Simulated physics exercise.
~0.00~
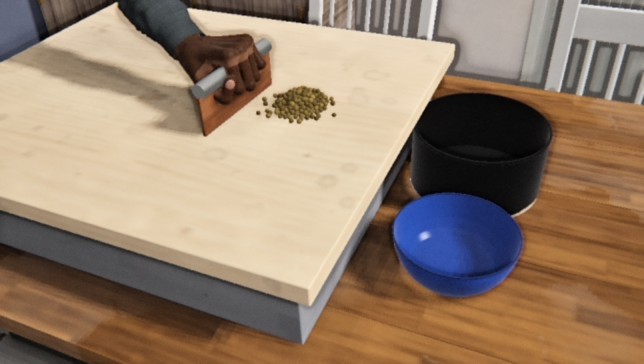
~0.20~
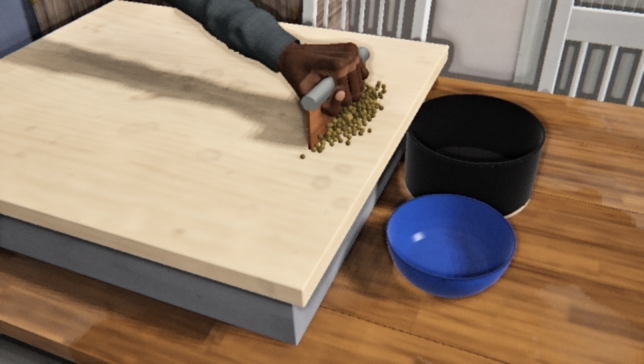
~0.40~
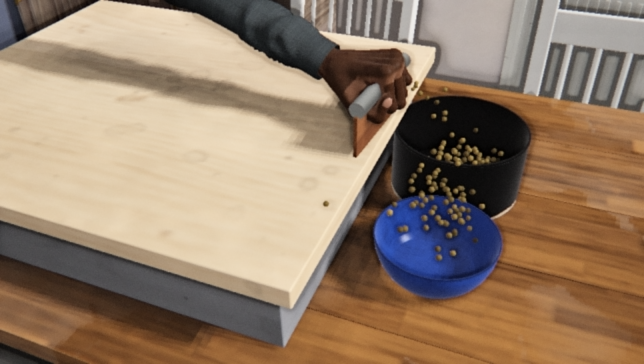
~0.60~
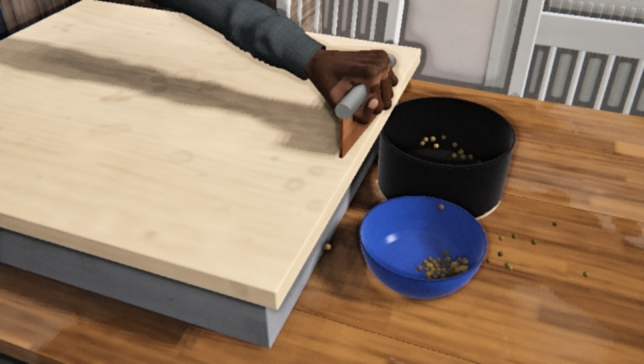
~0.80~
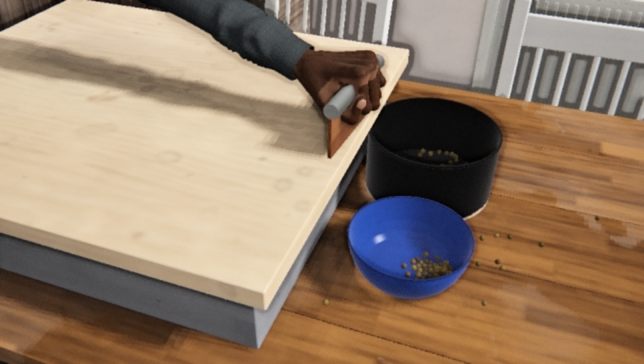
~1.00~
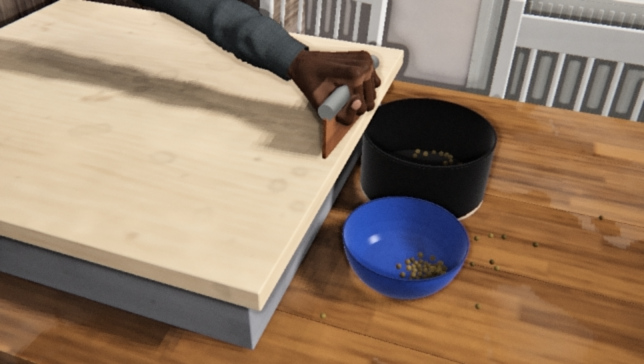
At the start, a hand in a dark sleeve holds a scraper behind a small heap of greenish-brown lentils on a pale wooden board, with a black pot and a blue bowl on the table to the right. The hand pushes the scraper right, sweeping the heap toward the board's edge. The lentils spill over and drop in a scattered shower toward both containers as the scraper stops at the edge. Some land in the pot and some in the bowl, while a few scatter across the wooden table. Finally, the hand stays still, and the lentils lie settled below the cleared board.
